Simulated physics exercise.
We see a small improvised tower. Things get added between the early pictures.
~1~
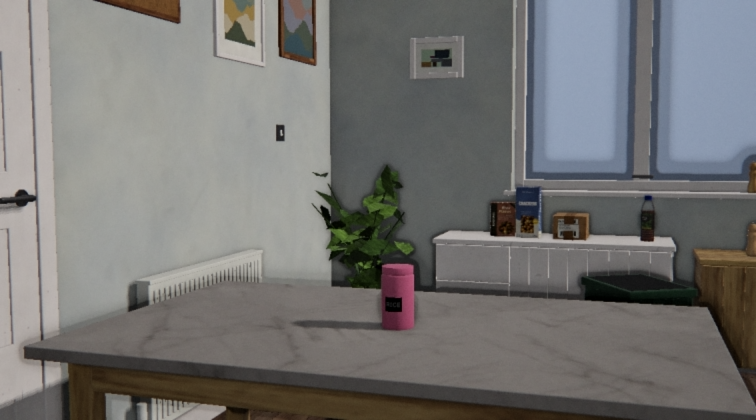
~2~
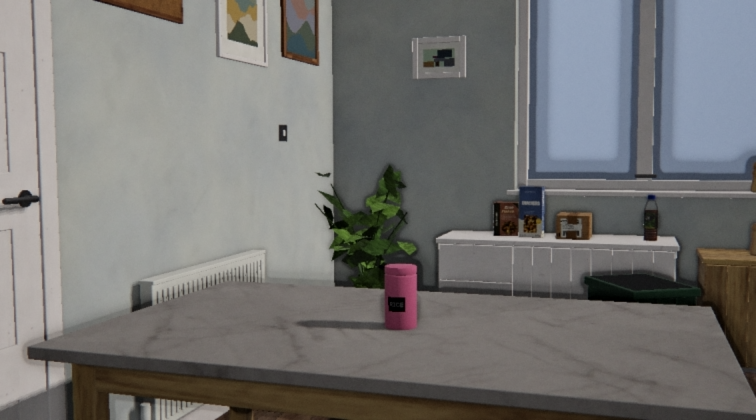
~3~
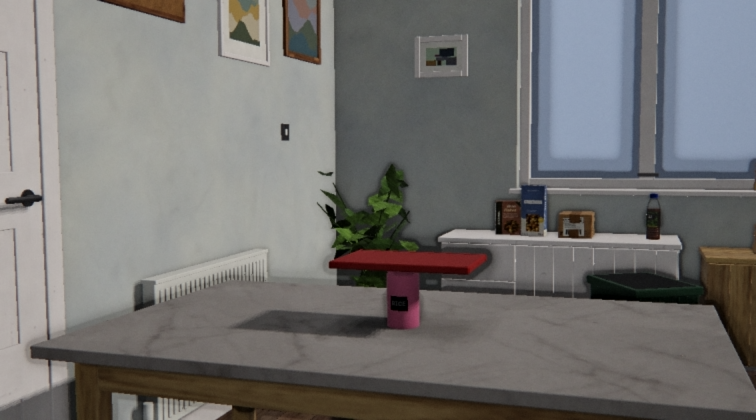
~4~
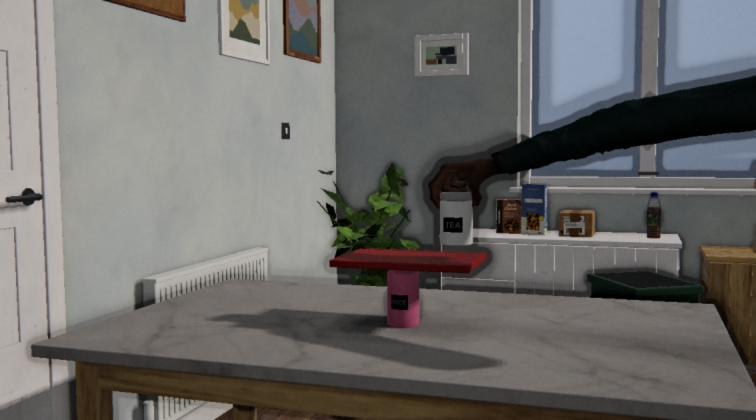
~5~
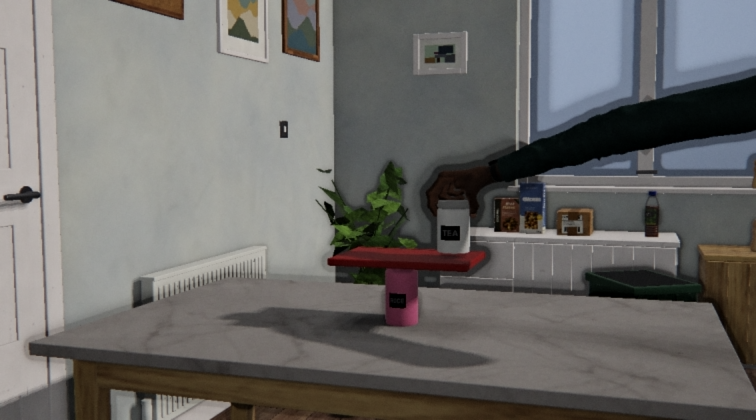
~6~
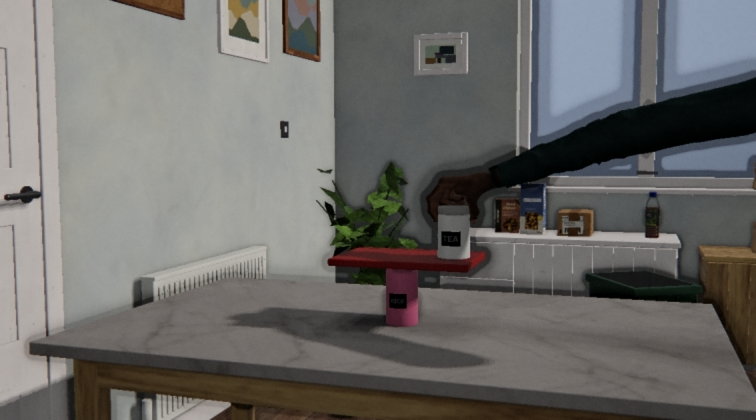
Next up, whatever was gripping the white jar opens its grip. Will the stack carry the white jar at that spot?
Ah, it fails to stay steady this time.
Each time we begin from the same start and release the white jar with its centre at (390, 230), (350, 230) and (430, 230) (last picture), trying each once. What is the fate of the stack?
Try one - upright; try two - toppled; try three - toppled.
Then, 0.40 s later than the last frame, white jar now fallen; red lid tilted by 69°.
Then, 1.00 s later than the last frame, red lid on its side.
Then, 1.60 s later than the last frame, red lid now fallen.
When it is over, fallen, white jar and red lid; pink jar as before. The stack loses its balance.
